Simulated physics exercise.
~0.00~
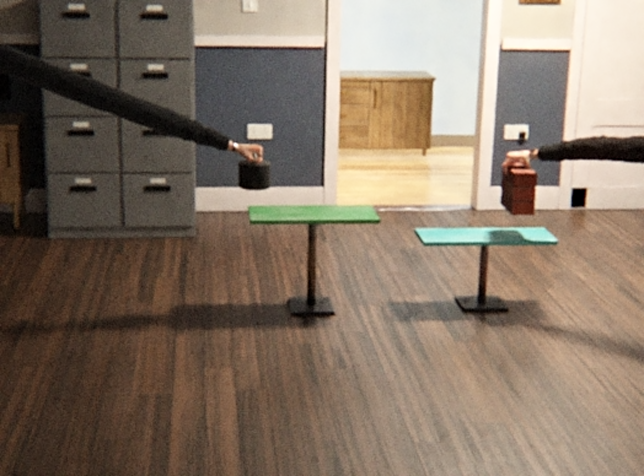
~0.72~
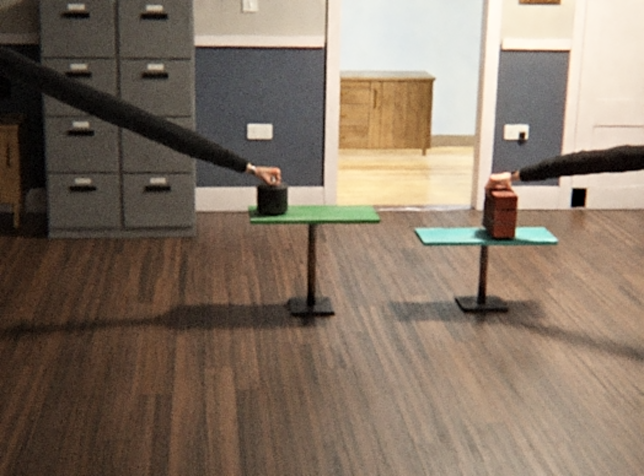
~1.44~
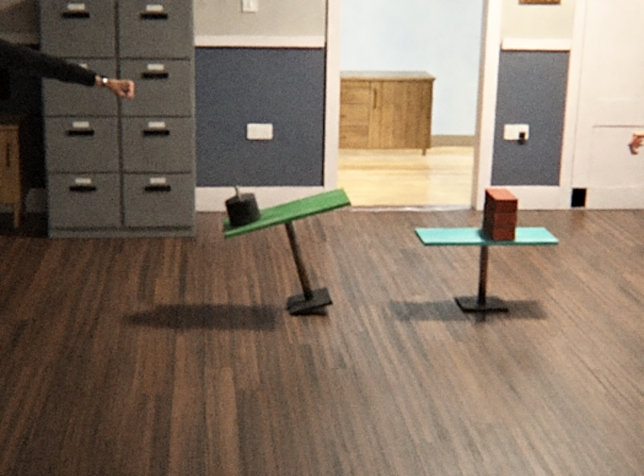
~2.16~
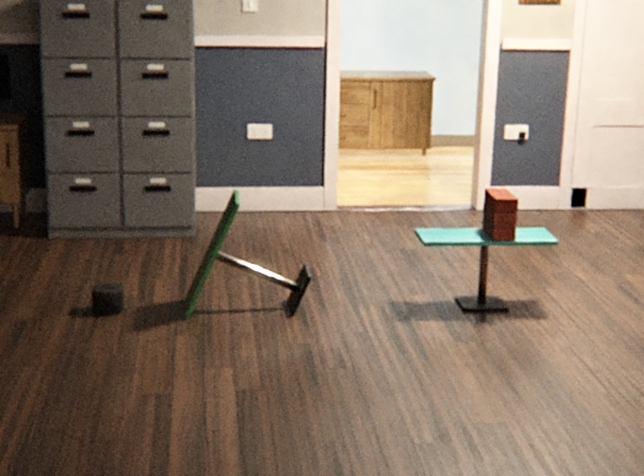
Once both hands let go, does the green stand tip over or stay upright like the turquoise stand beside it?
The green stand tips over to the left and its dark object ends up on the floor. The turquoise stand stays upright with the red bricks on top.
